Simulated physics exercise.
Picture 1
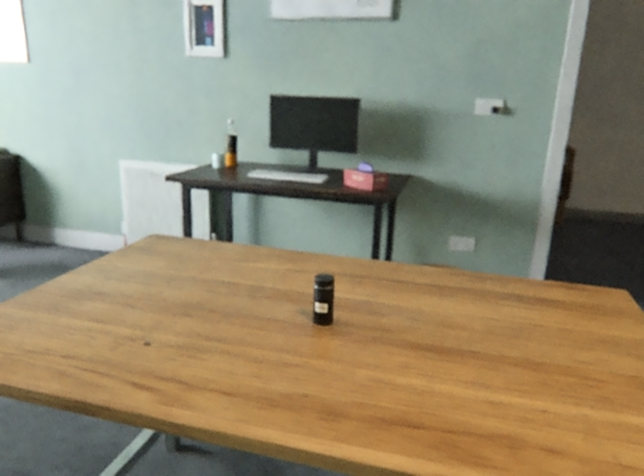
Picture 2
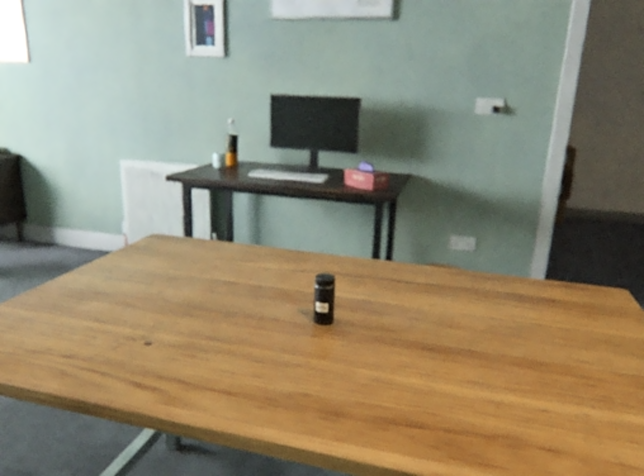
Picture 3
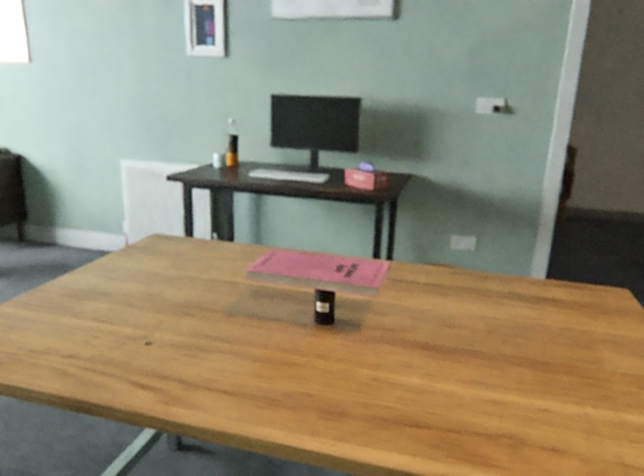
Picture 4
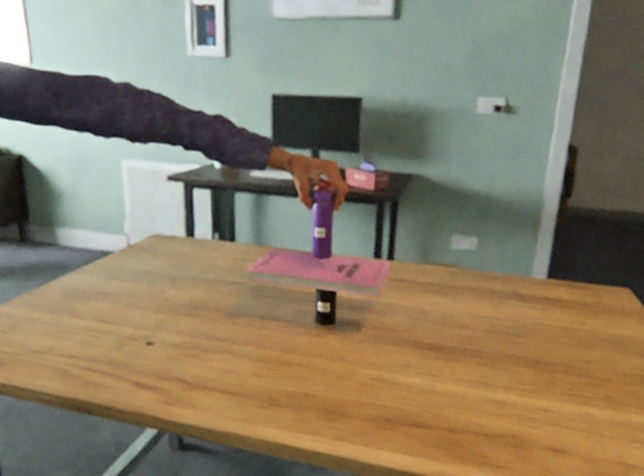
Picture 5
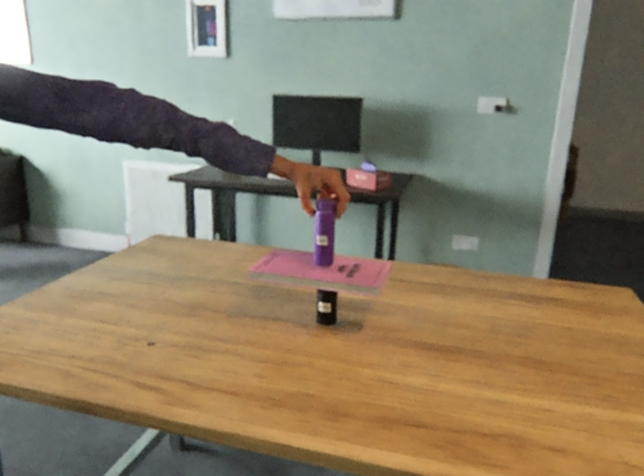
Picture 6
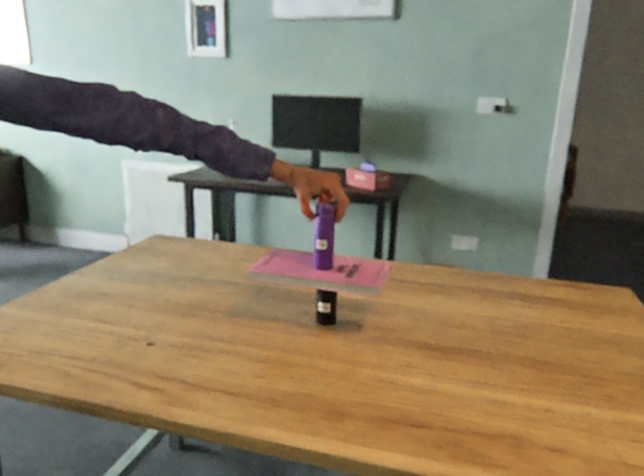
The video shows a small black container on a wooden table, then a pink book resting flat on top of it. A hand reaches in from the left and lowers a purple shaker onto the book, keeping hold of it.
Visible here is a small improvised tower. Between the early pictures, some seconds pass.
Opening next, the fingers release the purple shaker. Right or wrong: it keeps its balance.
Right.
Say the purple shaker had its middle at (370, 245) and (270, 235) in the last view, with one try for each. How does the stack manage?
First, it holds; second, it loses its balance.
Then, 0.20 s past the last view, nothing moves.
Then, 0.40 s past the last view, purple shaker resting near (324, 237).
Finally, all 3 still in place. Final places as the last picture's camera would see them, purple shaker near (324, 237). The stack stays up.
